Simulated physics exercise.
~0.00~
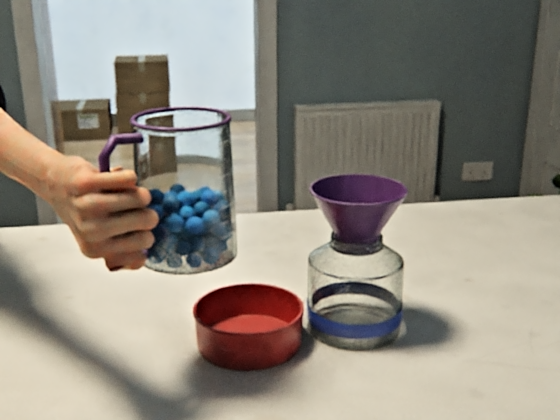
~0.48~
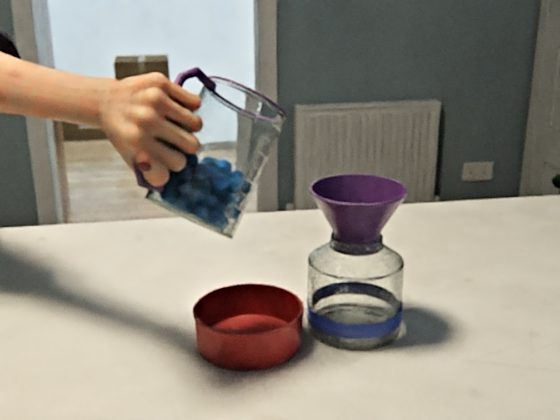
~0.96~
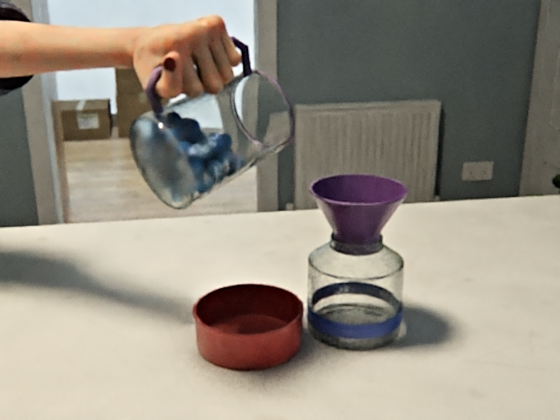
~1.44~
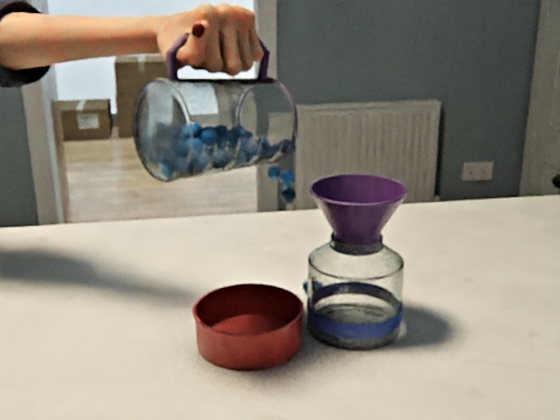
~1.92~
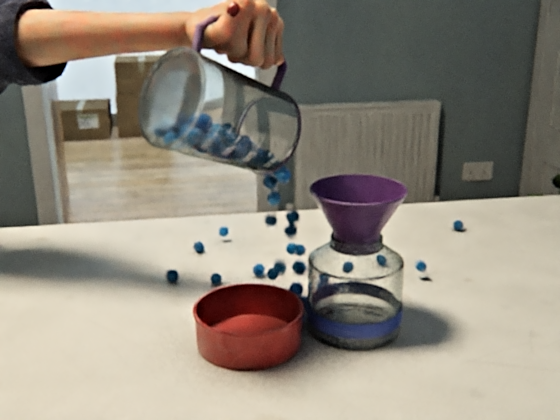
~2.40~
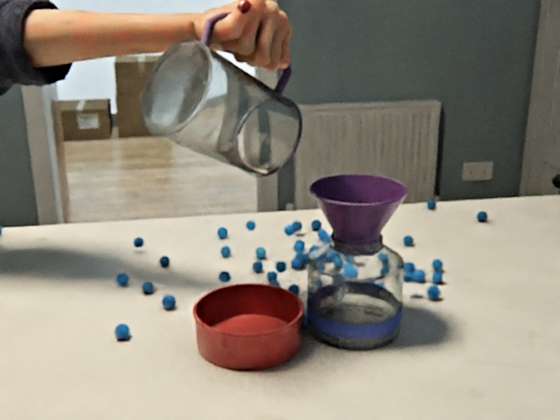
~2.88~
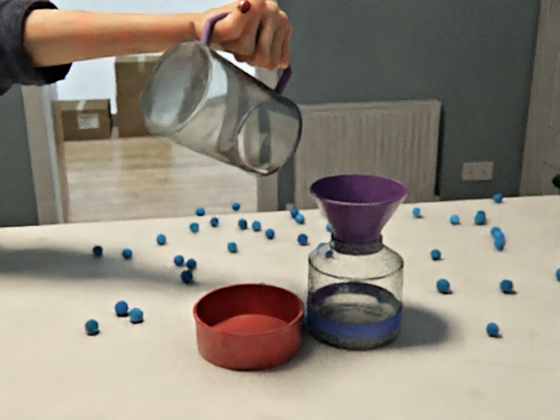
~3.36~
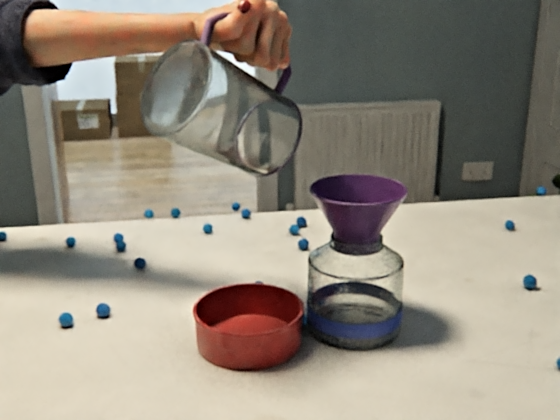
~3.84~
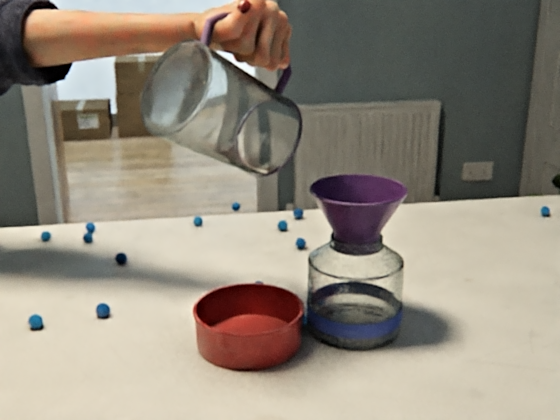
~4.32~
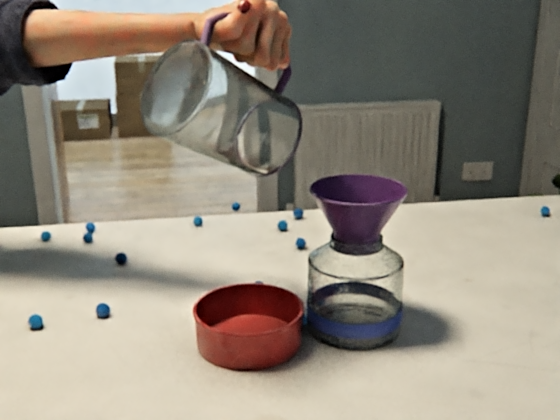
A hand lifts a clear jug with a purple rim and handle, filled with small blue balls, above a pale tabletop, seen from the front in a room with a radiator, a doorway and cardboard boxes behind. A red dish sits near the middle, with a clear, blue-banded jar topped by a purple funnel to its right. The hand tips the jug rightward, and the balls spill down behind the dish and jar, bouncing and scattering across the table. The emptied jug stays tilted while many balls roll out of view. Finally, a few balls rest scattered on the tabletop, mostly at left.
